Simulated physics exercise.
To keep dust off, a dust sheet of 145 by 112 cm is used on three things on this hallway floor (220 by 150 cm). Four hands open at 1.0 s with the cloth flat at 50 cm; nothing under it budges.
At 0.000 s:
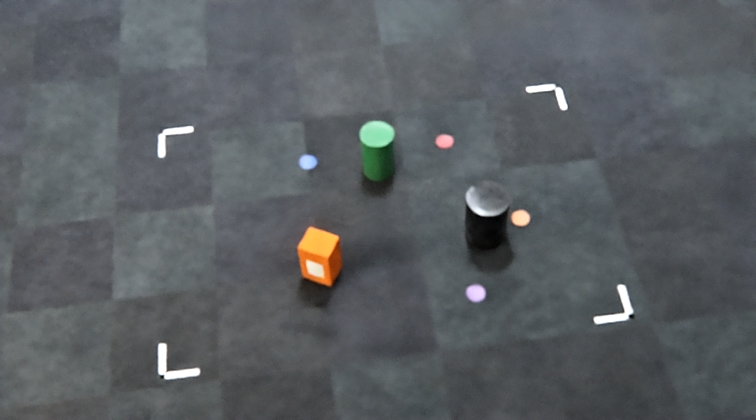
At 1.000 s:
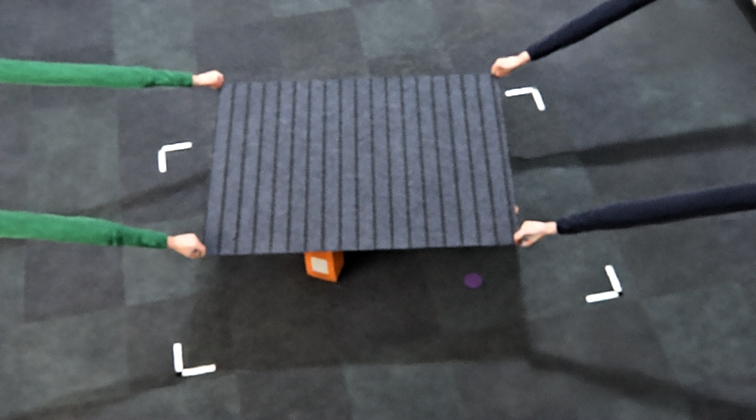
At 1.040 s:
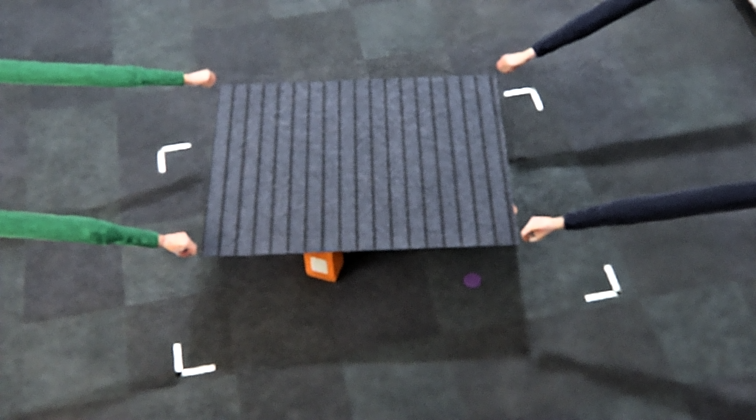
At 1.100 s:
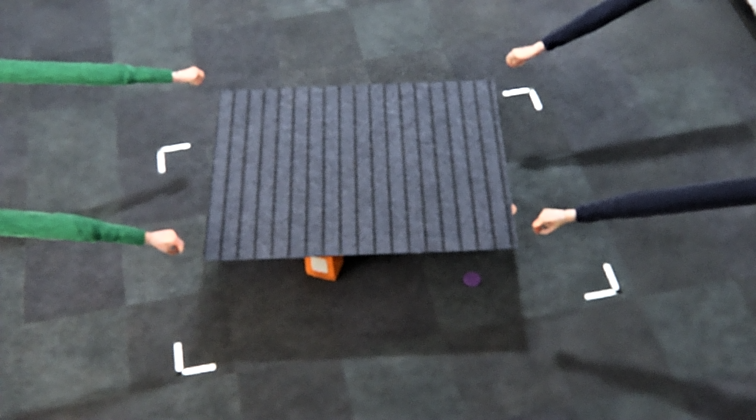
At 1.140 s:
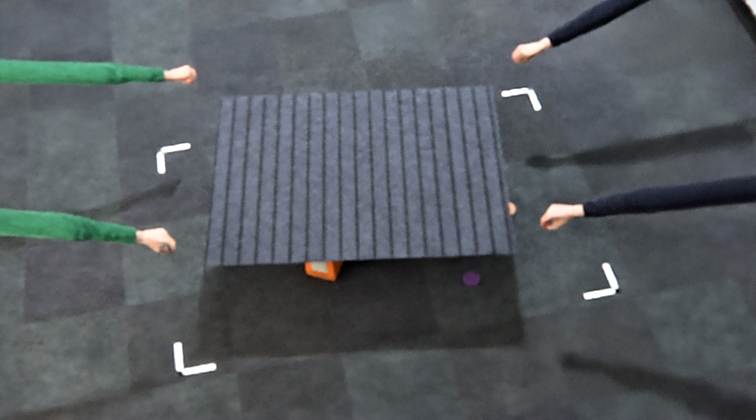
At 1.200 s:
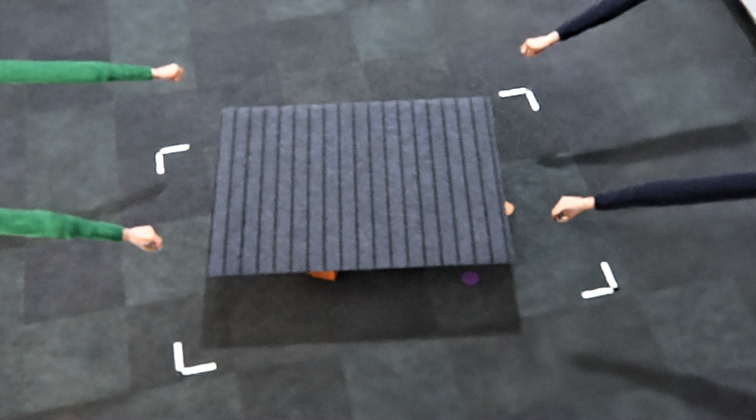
A dark striped sheet was held flat by four hands above a green bin, a black tub and an orange box, then the hands let go and drew back as it sank, still level.
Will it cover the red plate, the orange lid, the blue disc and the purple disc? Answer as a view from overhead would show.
In order: The red plate still shows; the orange lid remains in the open; the blue disc gets covered; the purple disc ends under the cloth.
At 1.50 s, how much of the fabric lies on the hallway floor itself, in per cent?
About 10 %.
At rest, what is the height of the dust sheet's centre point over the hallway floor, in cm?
Some 24 cm up.
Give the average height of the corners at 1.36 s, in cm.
Some 2 cm up.
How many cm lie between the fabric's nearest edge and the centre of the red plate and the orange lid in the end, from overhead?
Roughly 6 cm, 14 cm.
By 1.4 s, 0 % of it is down, spanning 148 by 120 cm, above blue disc, purple disc.
By 1.5 s, 10 % of it is down, spanning 143 by 115 cm, above blue disc, purple disc.
By 1.7 s, 15 % of it is down, spanning 145 by 116 cm, above blue disc, purple disc.
By 1.8 s, 15 % of it is down, spanning 143 by 116 cm, above blue disc, purple disc.
By 3.3 s, 15 % of it is down, spanning 143 by 116 cm, above blue disc, purple disc.
